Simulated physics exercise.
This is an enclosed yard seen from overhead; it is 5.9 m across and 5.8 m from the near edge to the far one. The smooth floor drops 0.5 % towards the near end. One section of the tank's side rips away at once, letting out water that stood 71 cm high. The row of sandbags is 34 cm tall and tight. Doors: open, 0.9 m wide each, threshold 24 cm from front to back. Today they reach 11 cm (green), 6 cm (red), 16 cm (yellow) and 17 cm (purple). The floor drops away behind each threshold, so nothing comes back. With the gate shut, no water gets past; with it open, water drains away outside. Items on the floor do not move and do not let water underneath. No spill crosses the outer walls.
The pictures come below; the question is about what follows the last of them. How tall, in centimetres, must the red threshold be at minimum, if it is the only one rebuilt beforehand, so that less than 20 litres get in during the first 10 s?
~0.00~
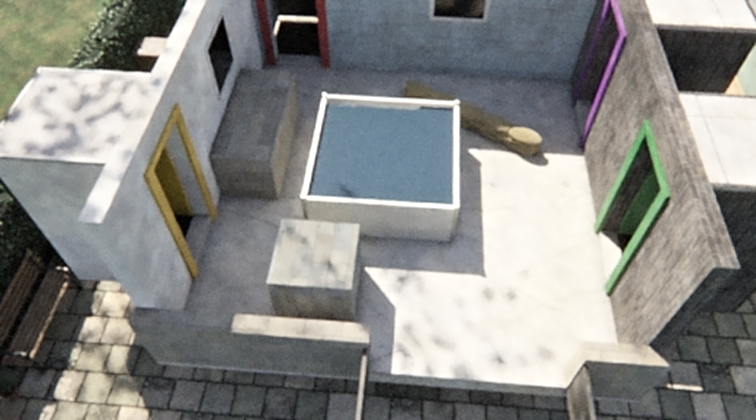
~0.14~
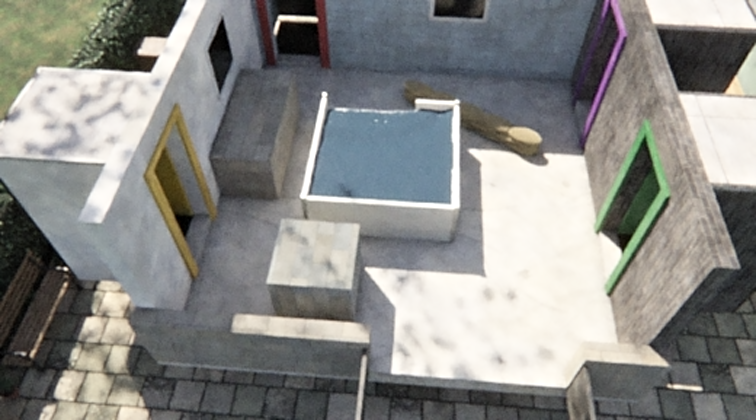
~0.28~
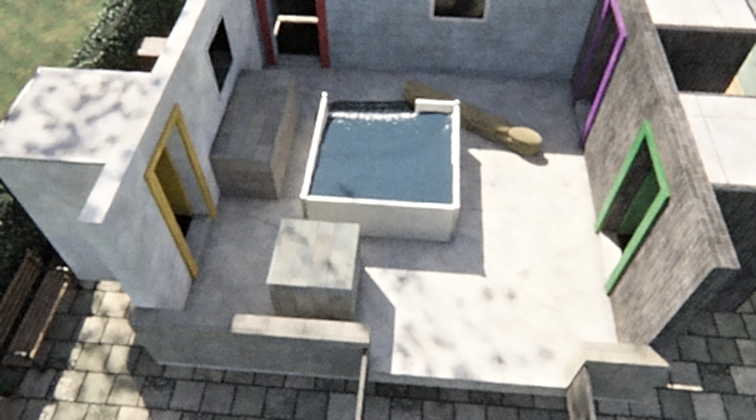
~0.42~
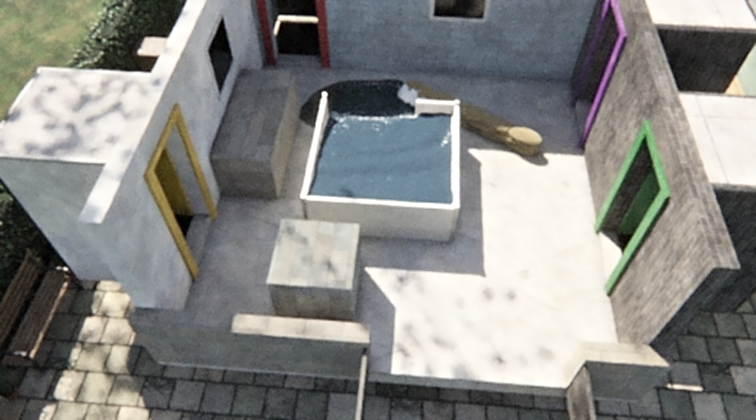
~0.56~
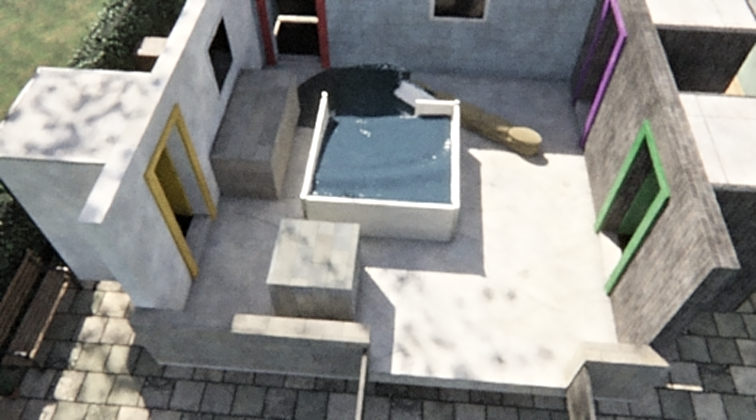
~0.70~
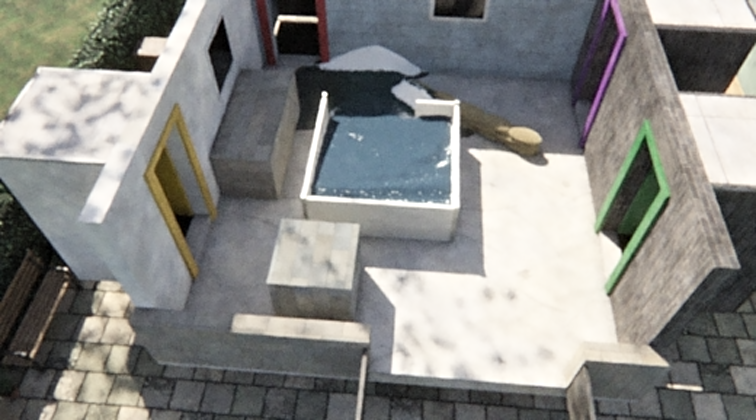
It needs to be at least 36 cm tall.
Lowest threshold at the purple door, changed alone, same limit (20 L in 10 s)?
Roughly 16 cm at the purple door.
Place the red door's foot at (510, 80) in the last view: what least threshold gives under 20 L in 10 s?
It needs about 7.0 cm.
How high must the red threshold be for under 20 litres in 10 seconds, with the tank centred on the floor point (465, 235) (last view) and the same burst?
That setup calls for roughly 34 cm.
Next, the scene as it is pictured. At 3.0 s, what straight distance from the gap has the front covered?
4.4 metres.
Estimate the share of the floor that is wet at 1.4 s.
I'd say near 25 percent.
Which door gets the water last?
Door: Green.
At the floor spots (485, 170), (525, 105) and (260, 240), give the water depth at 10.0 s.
First 2, then 10, then 5 cm.
After 1.4 s water covers 25 % of the floor, deepest (52 cm) near (364, 76); 21 cm at the red door, 19 litres in over its 6 cm threshold.
After 3.0 s water covers 50 % of the floor, deepest (40 cm) near (251, 102); 28 cm at the red door, 210 litres in over its 6 cm threshold.
After 10.0 s water covers 90 % of the floor, deepest (12 cm) near (261, 70); 9 cm at the red door, 486 litres in over its 6 cm threshold.
At the red door as built, the water arrived by 0.8 s and peaked near 30 cm at 2.2 s.
Run again over the same 10 s with other heights there, 42 litres in over 30.5 cm, 9 litres over 41 cm. The limit of 20 litres is kept from about 36 cm up.
